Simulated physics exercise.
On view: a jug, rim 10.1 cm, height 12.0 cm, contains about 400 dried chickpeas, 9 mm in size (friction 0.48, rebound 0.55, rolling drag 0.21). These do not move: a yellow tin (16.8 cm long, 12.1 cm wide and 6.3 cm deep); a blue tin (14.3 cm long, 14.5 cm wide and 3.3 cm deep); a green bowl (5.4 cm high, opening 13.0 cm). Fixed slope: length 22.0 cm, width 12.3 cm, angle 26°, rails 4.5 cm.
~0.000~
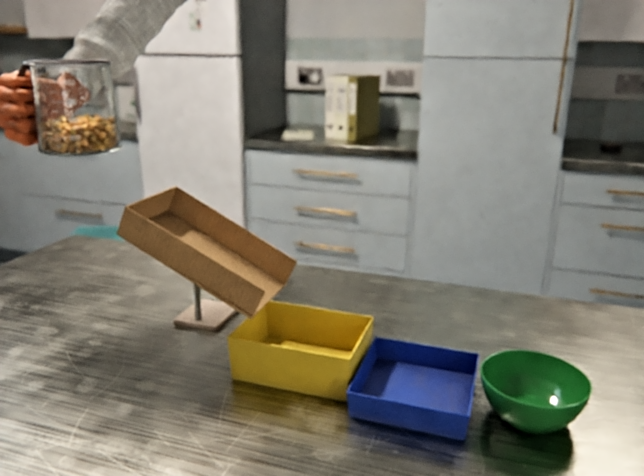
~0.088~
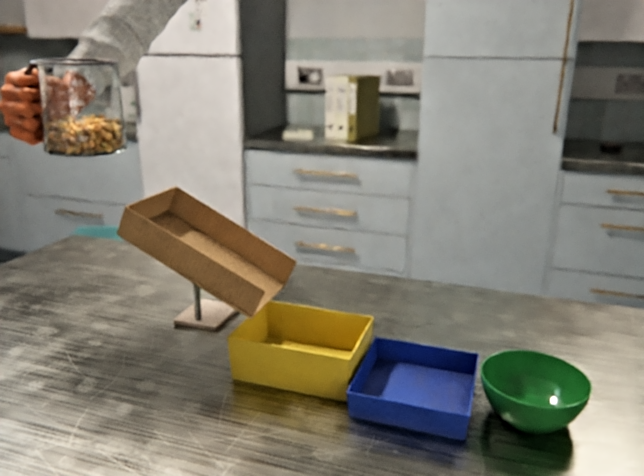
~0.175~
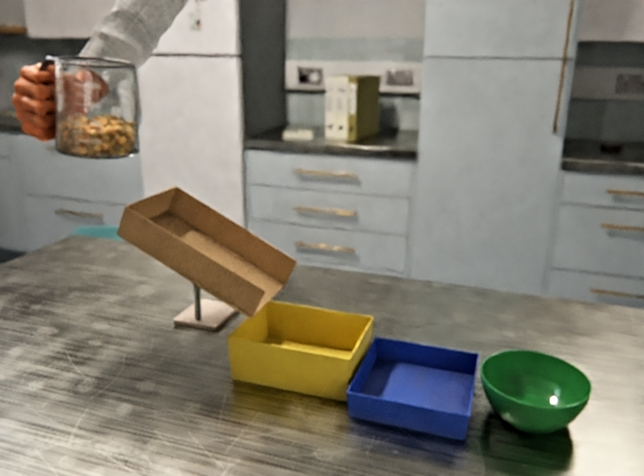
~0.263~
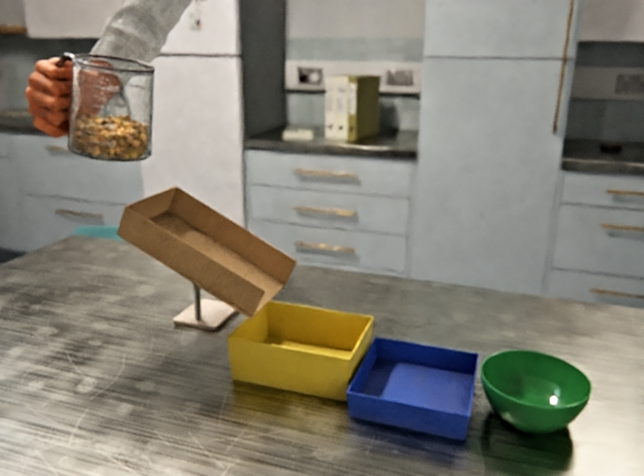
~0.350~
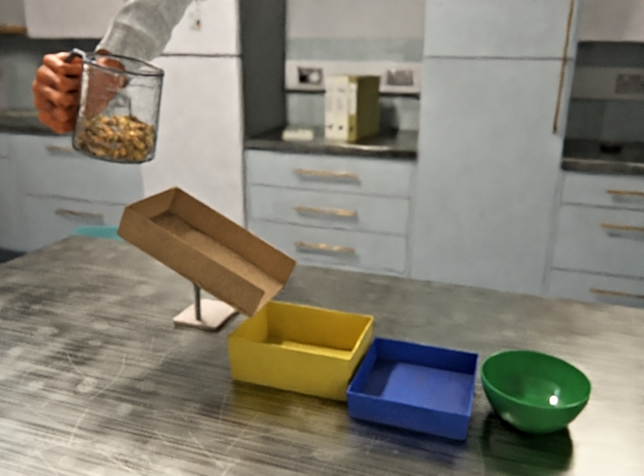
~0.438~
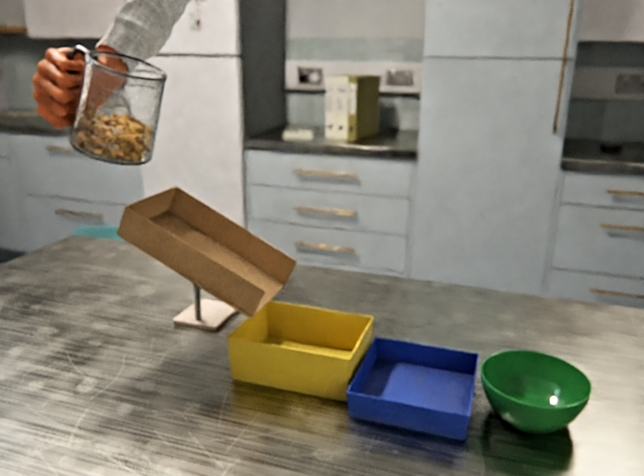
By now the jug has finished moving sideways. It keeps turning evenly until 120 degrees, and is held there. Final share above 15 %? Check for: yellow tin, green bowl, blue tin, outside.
Yellow tin: Above, green bowl: Not above, blue tin: Not above, outside: Not above.
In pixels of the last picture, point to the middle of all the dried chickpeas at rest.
Close to pixel (331, 365) of the final picture.
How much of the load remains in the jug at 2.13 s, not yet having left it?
I'd put it at around 100 per cent.
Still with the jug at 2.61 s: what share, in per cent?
I'd estimate some 40 per cent of the load.
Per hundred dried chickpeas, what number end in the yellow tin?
Roughly 95 percent.
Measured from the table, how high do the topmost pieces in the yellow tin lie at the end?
Height at rest: Approx. 4.0 cm.
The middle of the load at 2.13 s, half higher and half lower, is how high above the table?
About 34 cm.
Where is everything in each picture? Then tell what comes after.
In the first picture, jug at (72, 77); tilt 0 degrees; moved 0.0 cm; lip at (100, 62); top of the load at (79, 118); yellow tin at (303, 327); blue tin at (417, 372); green bowl at (535, 376).
In the second picture, jug at (80, 78); tilt 2 degrees; moved 1.2 cm; lip at (109, 63); top of the load at (85, 119).
In the third picture, jug at (97, 81); tilt 6 degrees; moved 3.7 cm; low side right; lip at (127, 67); top of the load at (82, 118).
In the fourth picture, jug at (114, 84); tilt 10 degrees; moved 6.2 cm; low side right; lip at (147, 71); top of the load at (111, 117).
In the fifth picture, jug at (122, 86); tilt 15 degrees; moved 7.4 cm; low side right; lip at (157, 75); top of the load at (127, 117).
In the sixth picture, jug at (123, 89); tilt 19 degrees; moved 7.4 cm; low side right; lip at (159, 79); top of the load at (102, 115); yellow tin at (303, 327); blue tin at (417, 372); green bowl at (535, 376). It turns about 50 degrees a second.
Then, at 1.09 s, tilt 53 degrees; jug 100 %; middle of all pieces near (105, 126).
Then, at 1.63 s, tilt 80 degrees; jug 100 %; middle of all pieces near (101, 119).
After 2.13 s, tilt 106 degrees; jug 100 %; middle of all pieces near (106, 121).
Then, at 2.61 s, tilt 120 degrees; jug 40 %, yellow tin 5 %, slope 50 %; middle of all pieces near (173, 201).
In the end, at 4.0 s, jug 0 %, blue tin 0 %, yellow tin 95 %, outside 5 %, green bowl 0 %, slope 0 %.
